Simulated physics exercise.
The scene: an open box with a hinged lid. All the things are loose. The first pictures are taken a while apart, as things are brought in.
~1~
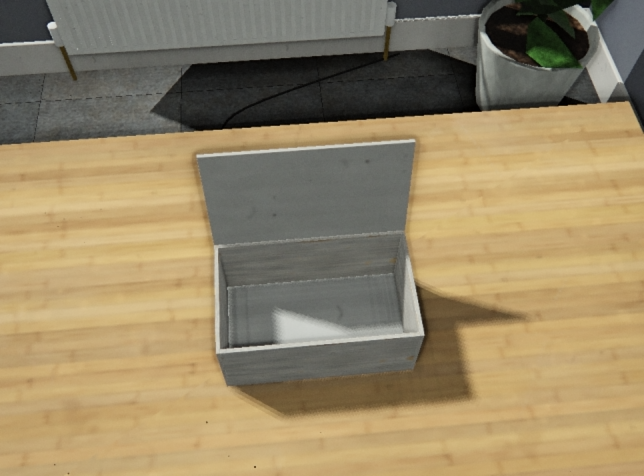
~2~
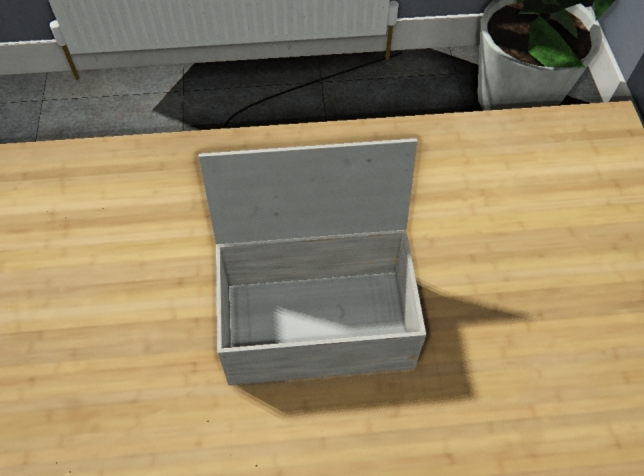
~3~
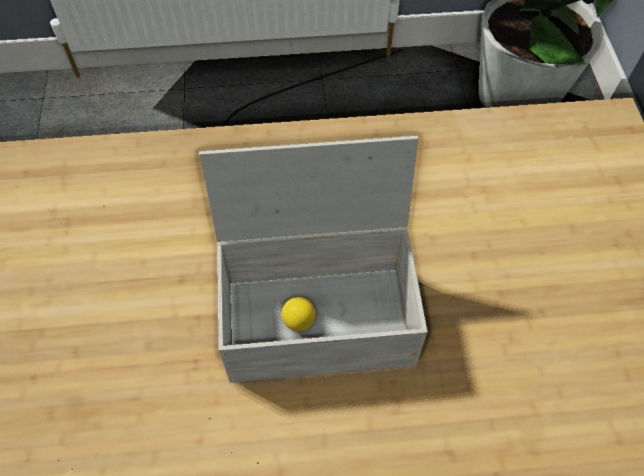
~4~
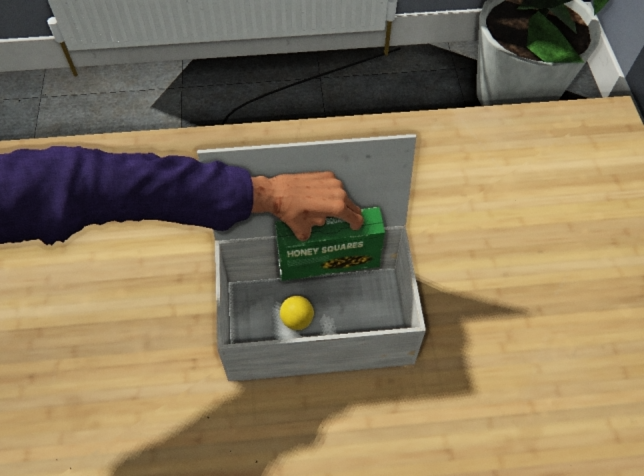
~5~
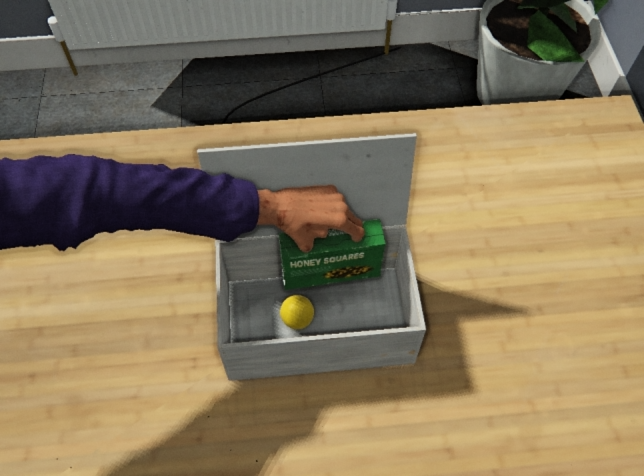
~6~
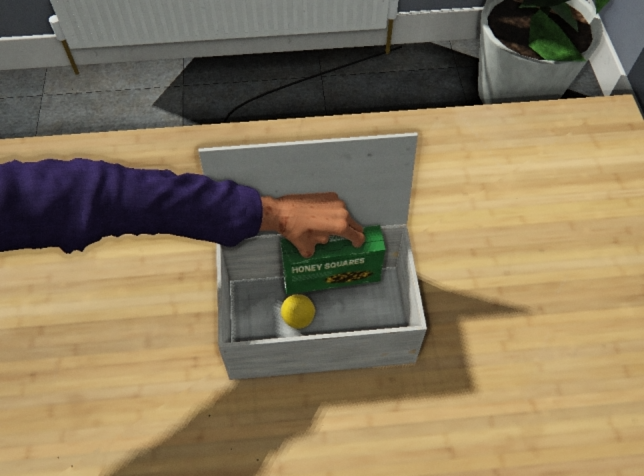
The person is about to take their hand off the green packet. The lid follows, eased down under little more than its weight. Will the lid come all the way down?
Here the lid closes.
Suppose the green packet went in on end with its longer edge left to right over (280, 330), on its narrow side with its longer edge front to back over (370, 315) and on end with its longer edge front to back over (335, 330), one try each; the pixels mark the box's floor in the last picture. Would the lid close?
First, it stays ajar; second, it shuts flat; third, it stays ajar.
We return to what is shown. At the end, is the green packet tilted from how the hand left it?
The green packet stays as placed.
Then, 0.40 s later than the last frame, green packet tilted by 6° near (313, 281); yellow lemon moved about its own width.
Then, 1.20 s later than the last frame, lid starting down; green packet moved a little near (314, 277); yellow lemon moved well along.
Then, 1.70 s later than the last frame, lid 52° above the rim; green packet moved a little near (314, 277); yellow lemon moved well along.
Then, 2.10 s later than the last frame, lid 18° above the rim; green packet moved a little near (314, 277); yellow lemon moved well along.
When it is over, lid shut; moved from the start, yellow lemon and green packet. End places, in pixels of the last picture, green packet near (314, 277).
